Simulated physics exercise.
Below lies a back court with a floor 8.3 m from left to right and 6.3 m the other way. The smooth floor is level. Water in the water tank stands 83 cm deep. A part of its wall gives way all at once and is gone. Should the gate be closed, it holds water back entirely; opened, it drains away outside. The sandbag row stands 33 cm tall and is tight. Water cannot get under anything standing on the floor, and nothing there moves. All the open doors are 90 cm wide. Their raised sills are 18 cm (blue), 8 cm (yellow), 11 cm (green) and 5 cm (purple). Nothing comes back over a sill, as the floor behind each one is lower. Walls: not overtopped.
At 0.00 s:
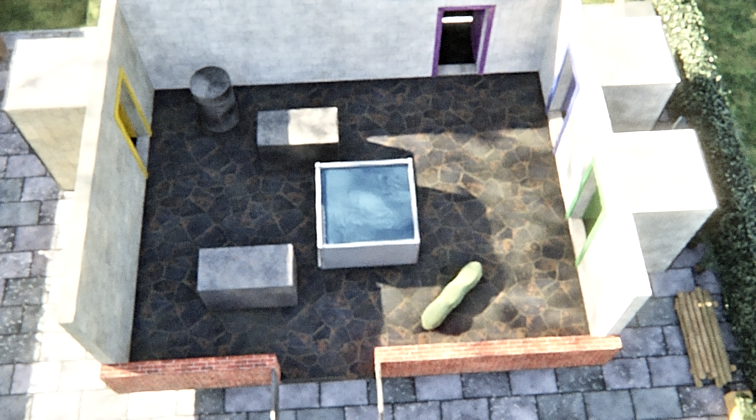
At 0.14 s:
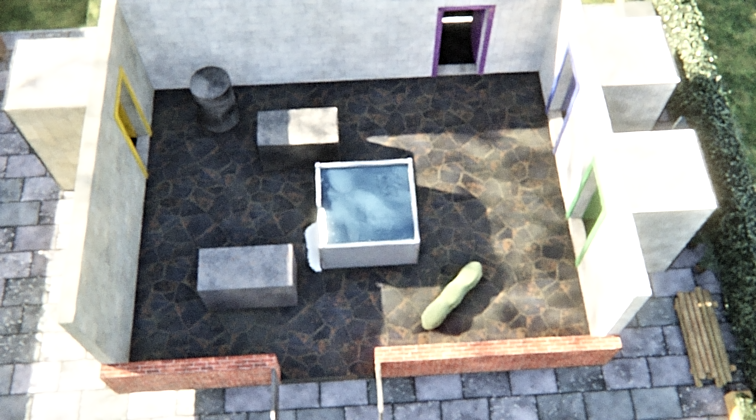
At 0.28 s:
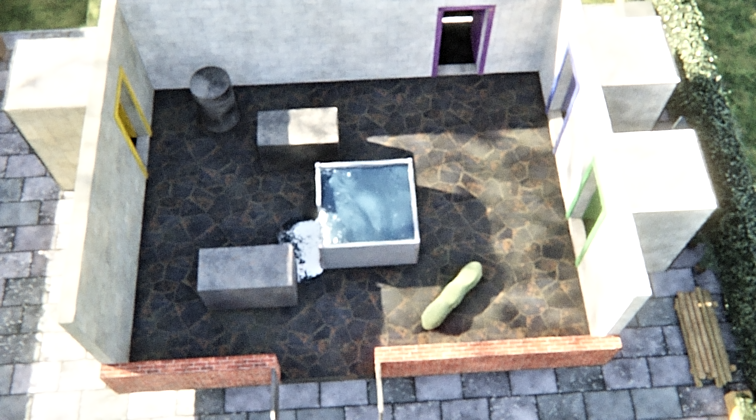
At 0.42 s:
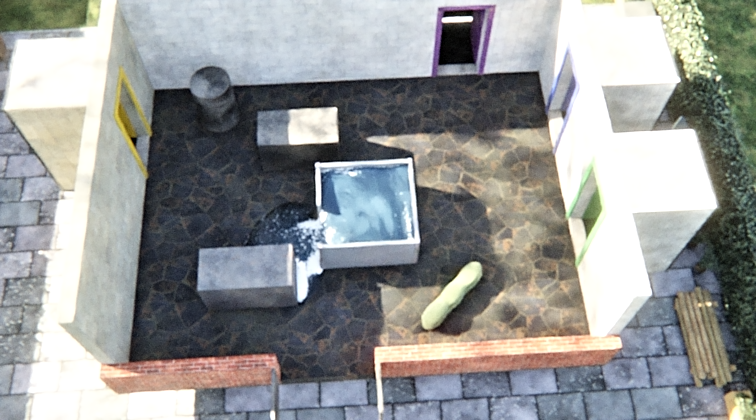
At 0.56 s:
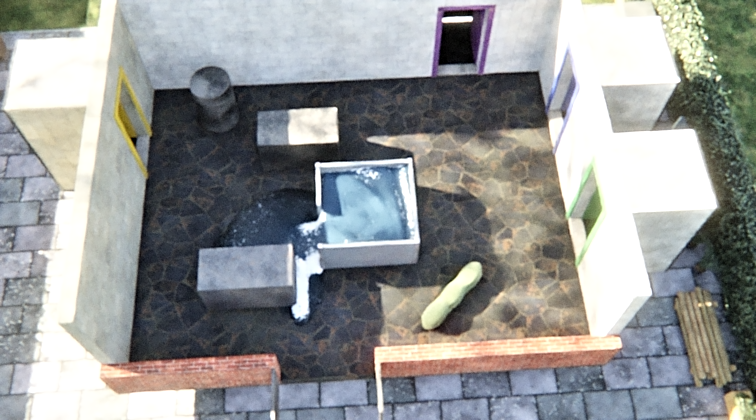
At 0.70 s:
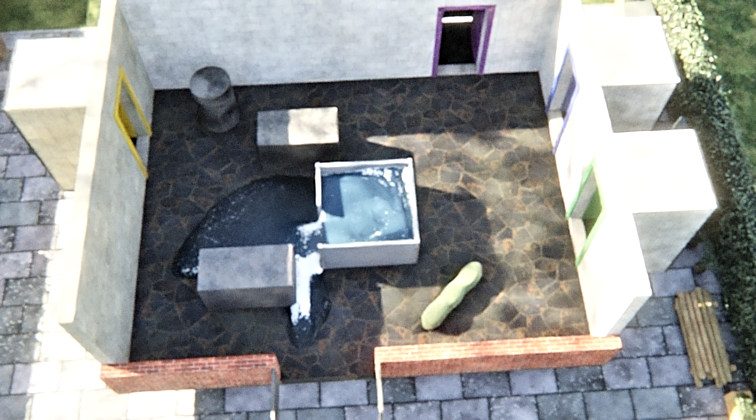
A walled back court with a dark stone floor is seen from high above by a still camera. A pale square tank of blue water stands near the middle, with grey blocks to its left, a dark barrel behind them, a pale green rounded object at lower right, and yellow, purple, blue and green openings around. Water pours from the tank's left side, foams against the nearer block and spreads darkly leftward and forward.
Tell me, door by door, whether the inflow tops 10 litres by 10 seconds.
The blue door will hold enough water back, the yellow door will not hold enough water back, the green door will hold enough water back, the purple door will hold enough water back.
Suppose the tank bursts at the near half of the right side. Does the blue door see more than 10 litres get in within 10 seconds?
Against that limit: Blue short of it.
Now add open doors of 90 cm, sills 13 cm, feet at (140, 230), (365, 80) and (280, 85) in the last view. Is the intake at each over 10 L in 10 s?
In sequence the answers are more than that, less than that and less than that.
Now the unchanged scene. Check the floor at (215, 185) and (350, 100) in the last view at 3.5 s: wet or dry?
Soaked, untouched.
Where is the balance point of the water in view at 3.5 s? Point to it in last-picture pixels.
I'd say somewhere around (266, 221).
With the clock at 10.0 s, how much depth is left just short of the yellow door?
It comes to near 7.5 cm.
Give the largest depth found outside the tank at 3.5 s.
I'd put it at close to 29 cm.
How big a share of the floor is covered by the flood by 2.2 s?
Roughly 30 % of the floor is wet.
After 1.4 s water covers 25 % of the floor and is deepest (42 cm) near (300, 264); blue door not reached, yellow door not reached, green door not reached, purple door not reached.
After 2.2 s water covers 30 % of the floor and is deepest (35 cm) near (150, 246); blue door not reached, yellow door 16 cm at the sill, 5 L in, green door not reached, purple door not reached.
After 3.5 s water covers 35 % of the floor and is deepest (29 cm) near (180, 94); blue door not reached, yellow door 12 cm at the sill, 32 L in, green door not reached, purple door not reached.
After 6.0 s water covers 55 % of the floor and is deepest (18 cm) near (152, 123); blue door not reached, yellow door 14 cm at the sill, 50 L in, green door not reached, purple door 2 cm at the sill, 0 L in.
After 10.0 s water covers 80 % of the floor and is deepest (10 cm) near (300, 264); blue door 6 cm at the sill, 0 L in, yellow door 7 cm at the sill, 86 L in, green door 2 cm at the sill, 0 L in, purple door 3 cm at the sill, 0 L in.
